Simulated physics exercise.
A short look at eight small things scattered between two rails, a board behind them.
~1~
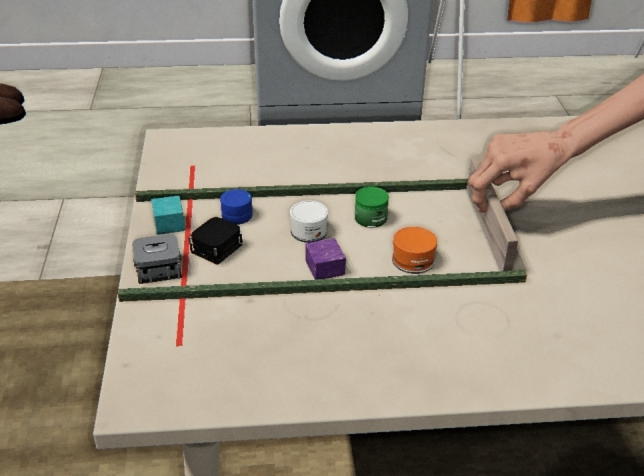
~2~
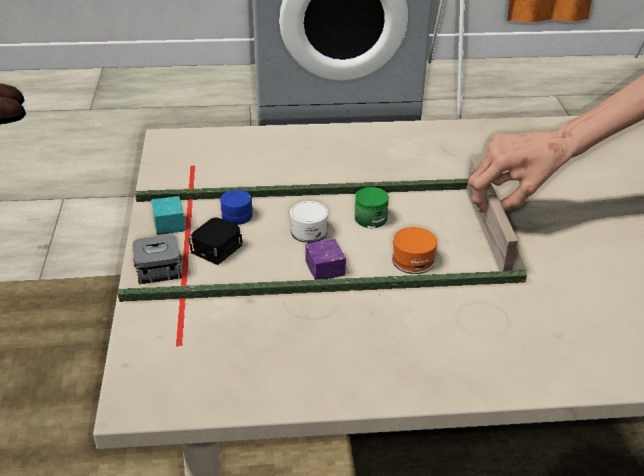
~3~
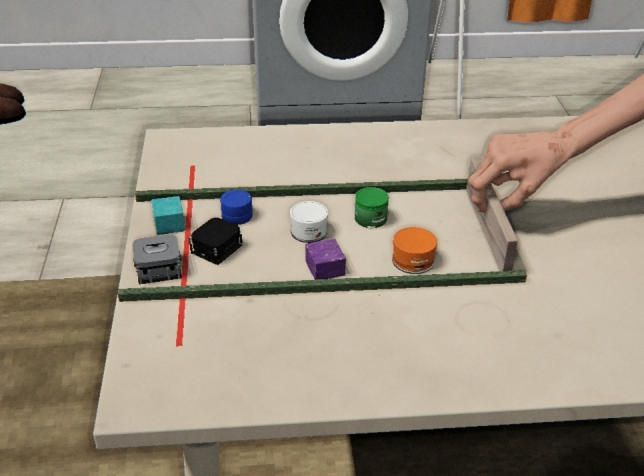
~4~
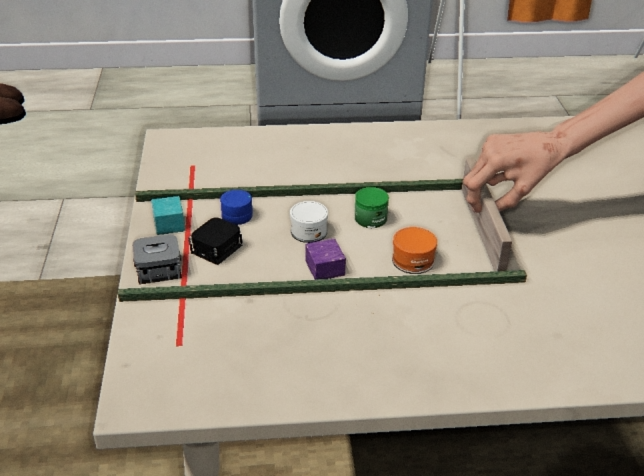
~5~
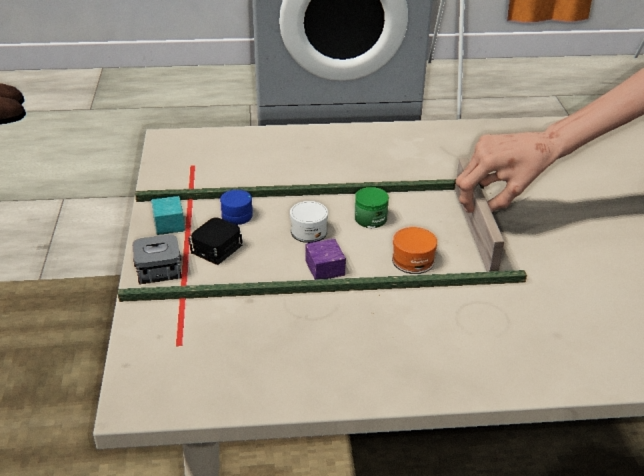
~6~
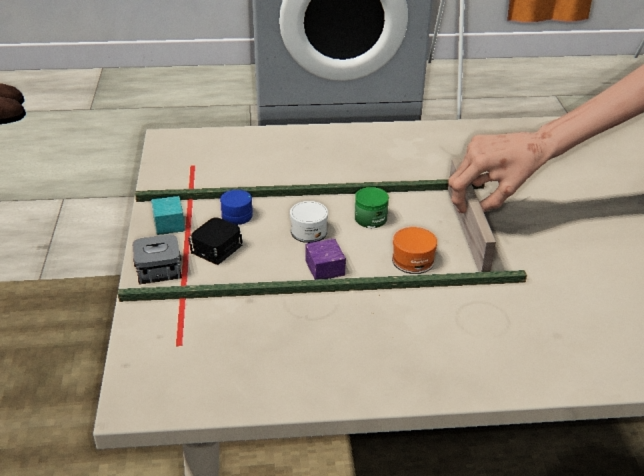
A hand reaches in from the right and grips a small upright board on a pale table, seen from above at an angle, with a washing machine behind. Between two dark green rails sit a turquoise block, grey case, blue lid, black case, white tin, purple block, and green and orange round containers, with red tape crossing at left. The hand slides the board slightly left; everything else and the camera stay still.
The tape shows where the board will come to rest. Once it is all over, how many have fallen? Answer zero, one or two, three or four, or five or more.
When it is over, one or two have fallen.
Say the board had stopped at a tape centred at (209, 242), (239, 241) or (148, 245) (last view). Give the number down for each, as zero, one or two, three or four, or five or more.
So, taking them in turn, I'd give one to two; no fall at all; 5 or more.
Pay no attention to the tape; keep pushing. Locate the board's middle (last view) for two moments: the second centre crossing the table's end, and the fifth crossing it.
I'd say close to (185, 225), then close to (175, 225).
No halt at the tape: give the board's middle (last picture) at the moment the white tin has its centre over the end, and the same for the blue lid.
The white tin puts it at (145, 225), the blue lid at (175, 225).
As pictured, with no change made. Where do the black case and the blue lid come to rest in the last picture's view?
Final centres, first then second: (133, 246), (143, 202).
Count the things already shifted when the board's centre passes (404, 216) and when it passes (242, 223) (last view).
I count 1 first and 8 after.
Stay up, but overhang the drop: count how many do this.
That adds up to 4.
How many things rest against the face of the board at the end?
It's touching 3 at the end.
Soon after, none off yet; grey case at rest near (157, 259); turquoise block at rest near (168, 216); black case at rest near (216, 241).
At rest, the number that fall off is one or two; fallen, grey case.
